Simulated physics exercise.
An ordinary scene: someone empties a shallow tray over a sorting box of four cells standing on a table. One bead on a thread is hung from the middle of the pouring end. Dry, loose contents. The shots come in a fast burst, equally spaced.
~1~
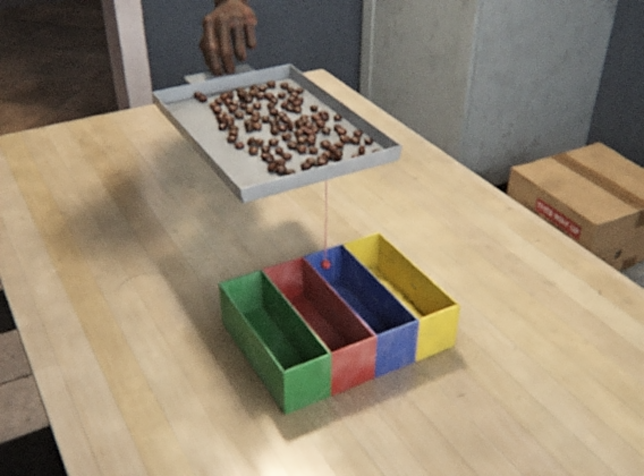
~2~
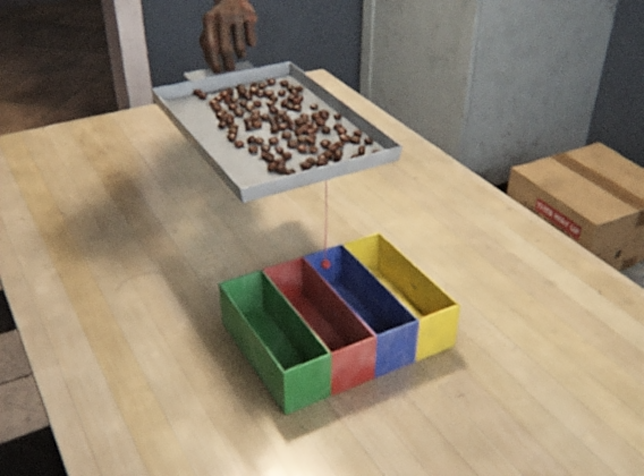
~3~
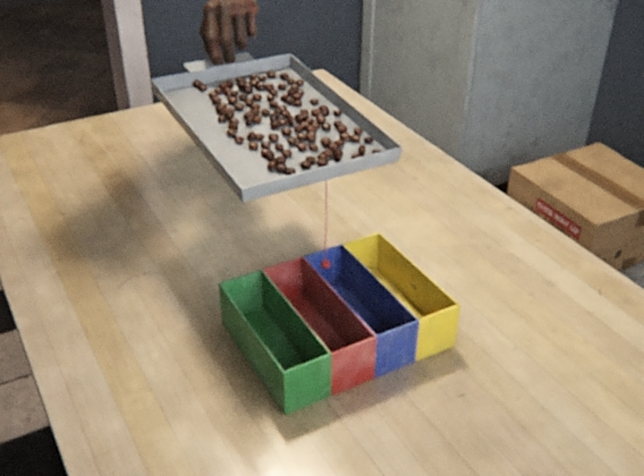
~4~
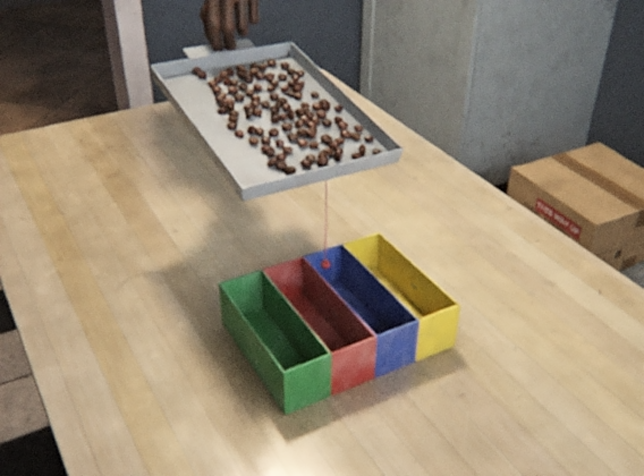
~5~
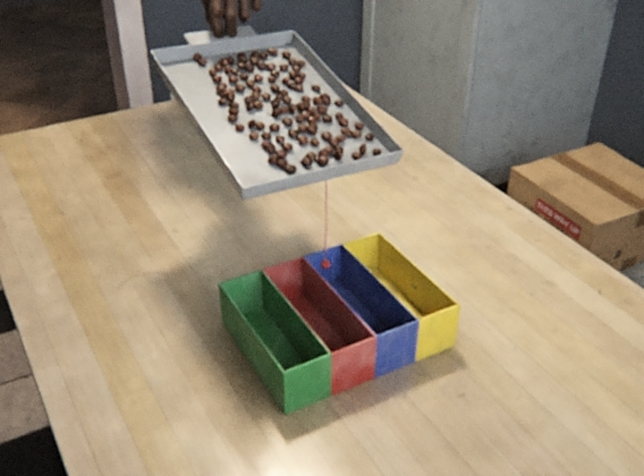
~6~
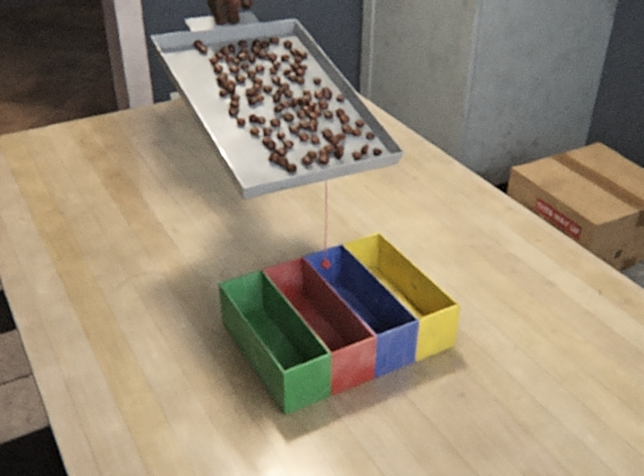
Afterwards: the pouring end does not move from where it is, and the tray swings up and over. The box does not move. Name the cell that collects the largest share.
Yellow.
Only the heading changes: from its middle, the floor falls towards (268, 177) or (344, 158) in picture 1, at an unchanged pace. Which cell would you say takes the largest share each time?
First: The cell in green, second: The yellow one.
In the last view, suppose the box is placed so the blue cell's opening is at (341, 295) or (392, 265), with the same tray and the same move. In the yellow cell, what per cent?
Trial 1 around 50 percent, trial 2 around 10 percent.
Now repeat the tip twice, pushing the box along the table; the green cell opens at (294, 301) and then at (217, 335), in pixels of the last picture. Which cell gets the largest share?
First try: The blue one. Second try: That yellow cell.
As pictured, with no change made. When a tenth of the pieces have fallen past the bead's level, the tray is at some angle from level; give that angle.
Roughly 95 degrees.
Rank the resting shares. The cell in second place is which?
The cell in second spot is the blue one.
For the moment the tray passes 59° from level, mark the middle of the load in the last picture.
I'd put the middle of the pieces at roughly (345, 133).
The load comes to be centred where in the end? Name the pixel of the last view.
Centre at rest, last view: Approx. (393, 324).
Just after the last frame, tray tipped steeply; every one on the tray.
A moment on, tray tipped right over; the larger part on the tray; about a tenth in the blue cell; just a few in the yellow cell; about a tenth falling or outside the box.
Further on, tray tipped past a quarter turn; roughly half in the yellow cell; roughly a third in the blue cell; about a tenth in the red cell; about a tenth falling or outside the box.
When it is over, tray tipped past a quarter turn; roughly half in the yellow cell; roughly a third in the blue cell; about a tenth in the red cell; not one in the green cell; about a tenth outside the box.
